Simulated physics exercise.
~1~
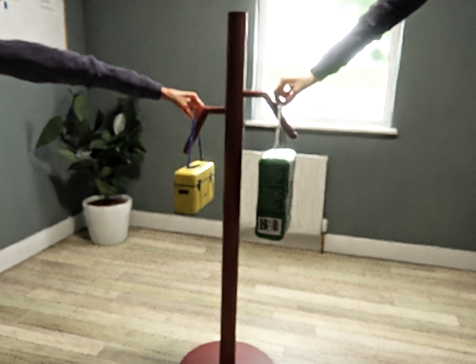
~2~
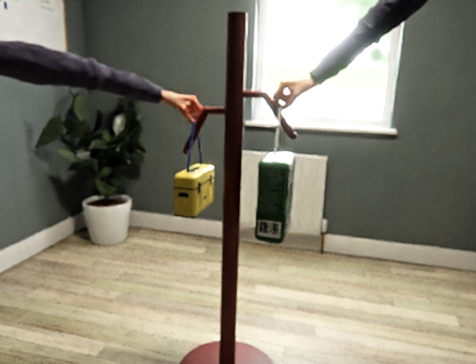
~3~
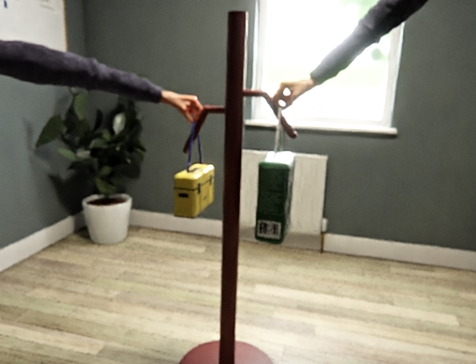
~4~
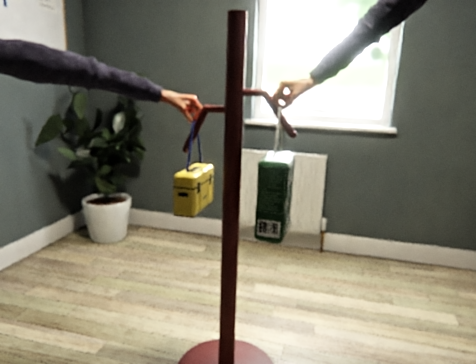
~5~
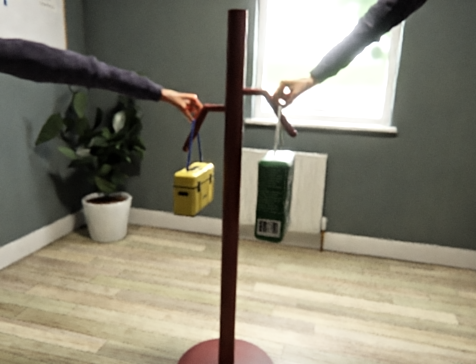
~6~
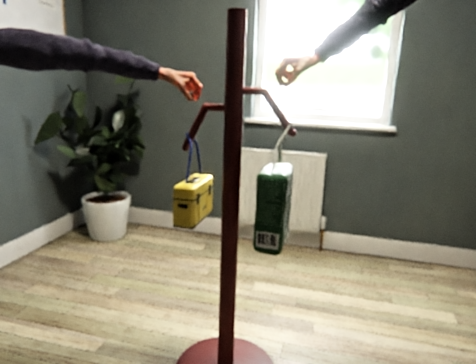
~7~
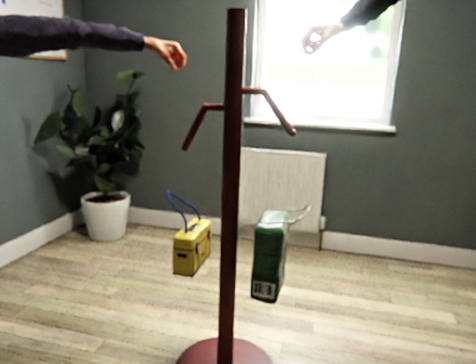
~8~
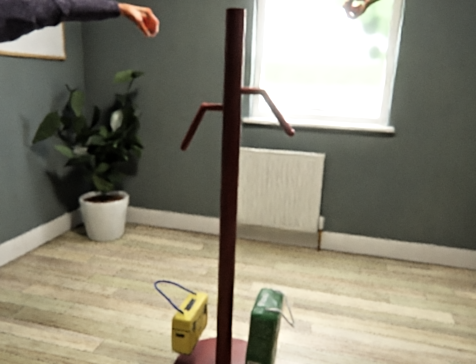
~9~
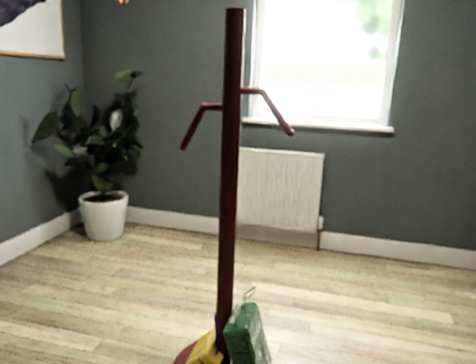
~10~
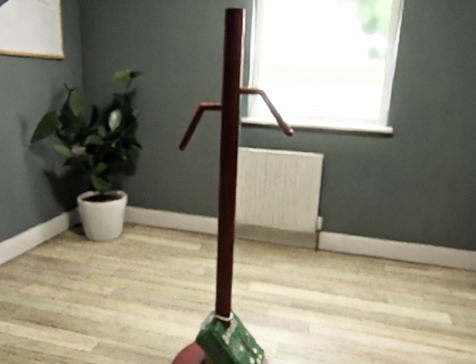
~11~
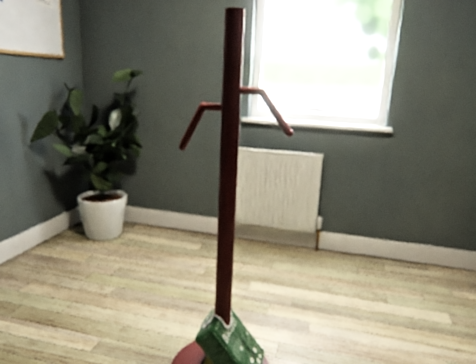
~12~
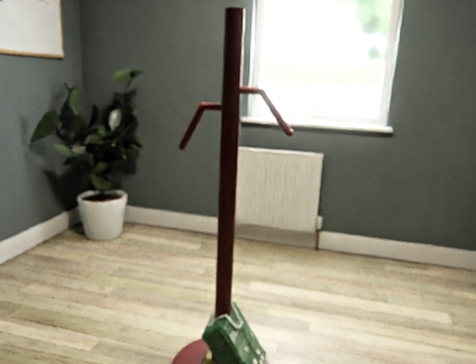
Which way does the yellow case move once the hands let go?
It moves down, dropping away from the peg to the foot of the post.
Two hands letting go of a yellow case and a green pack at a post's pegs, both dropping to the floor.
